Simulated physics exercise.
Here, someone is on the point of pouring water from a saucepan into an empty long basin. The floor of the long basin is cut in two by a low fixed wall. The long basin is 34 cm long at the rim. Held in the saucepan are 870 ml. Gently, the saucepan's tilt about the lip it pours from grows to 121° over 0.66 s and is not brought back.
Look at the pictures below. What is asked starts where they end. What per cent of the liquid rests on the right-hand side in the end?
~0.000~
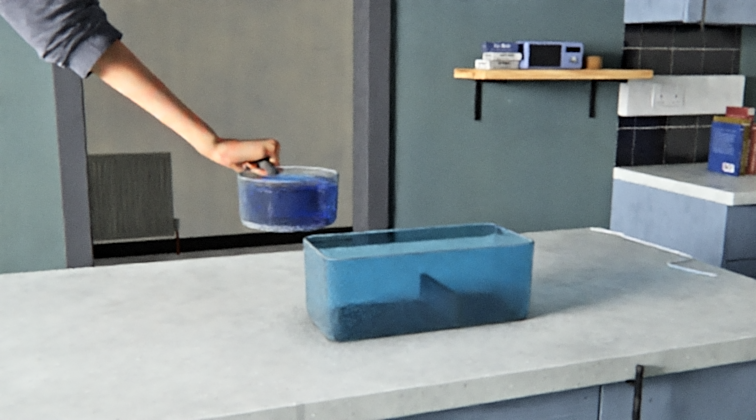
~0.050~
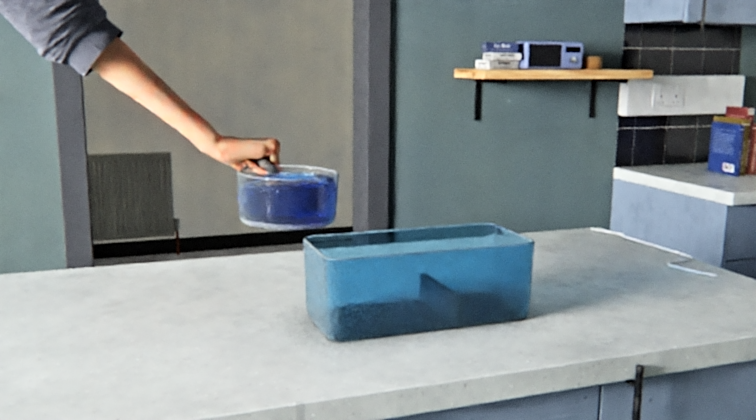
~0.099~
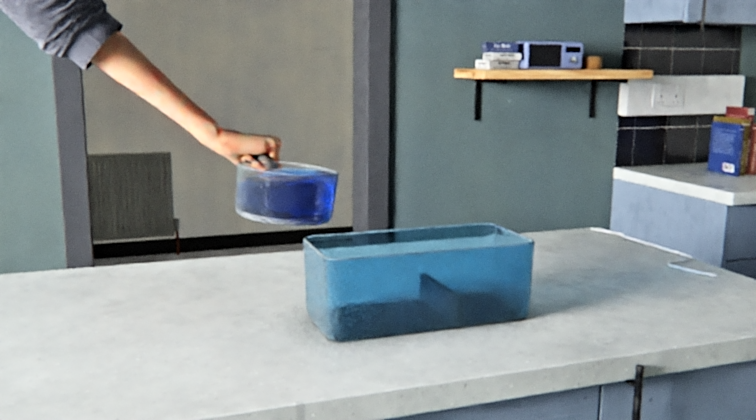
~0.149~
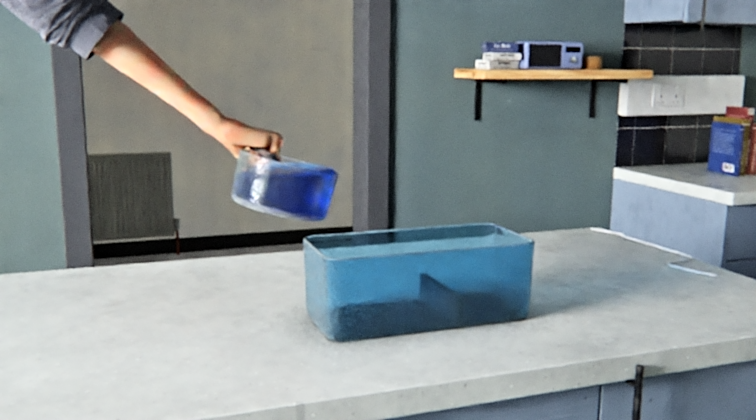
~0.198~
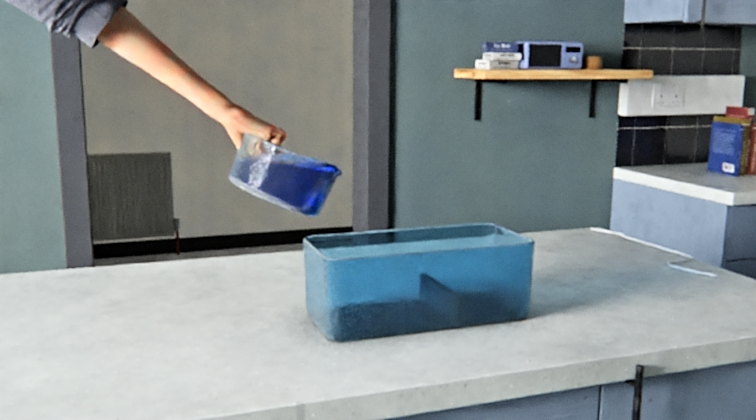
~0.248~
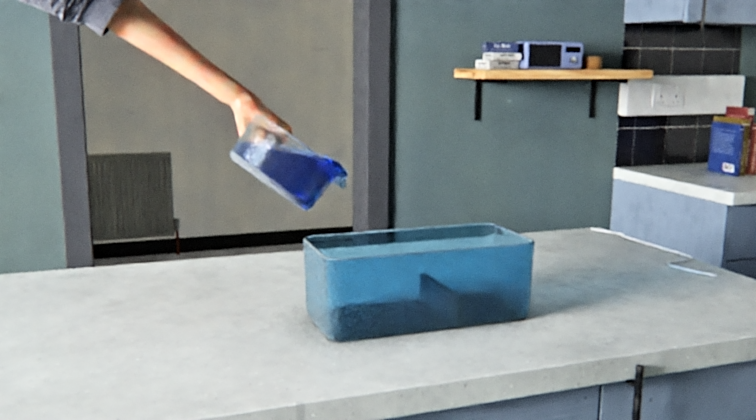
14 percent.
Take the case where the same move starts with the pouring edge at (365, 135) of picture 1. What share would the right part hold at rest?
In that case roughly 45 per cent.
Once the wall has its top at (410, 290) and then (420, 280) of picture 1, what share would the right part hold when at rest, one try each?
55 in a hundred, followed by 20 in a hundred.
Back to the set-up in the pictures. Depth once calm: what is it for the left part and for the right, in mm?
The left ends up at roughly 24 mm, with the right at roughly 6 mm.
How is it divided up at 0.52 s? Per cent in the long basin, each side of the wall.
Roughly 20 sits left and 0 sits right.
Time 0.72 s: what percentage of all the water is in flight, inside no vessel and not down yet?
Roughly 10 per cent.
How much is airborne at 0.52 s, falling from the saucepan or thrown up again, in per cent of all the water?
58 %.
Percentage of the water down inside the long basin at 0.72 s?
90 %, more or less.
By 0.52 s the tilt is 108° and 23 per cent is still to pour, 19 is left of the wall and 0 right of it.
By 0.72 s the tilt is 121° and 0 per cent is still to pour, 84 is left of the wall and 5 right of it.
By 0.93 s the tilt is 121° and 0 per cent is still to pour, 79 is left of the wall and 11 right of it.
By 1.16 s the tilt is 121° and 0 per cent is still to pour, 81 is left of the wall and 12 right of it.
At rest 79 per cent lies left of the wall, 14 right of it and 7 outside.
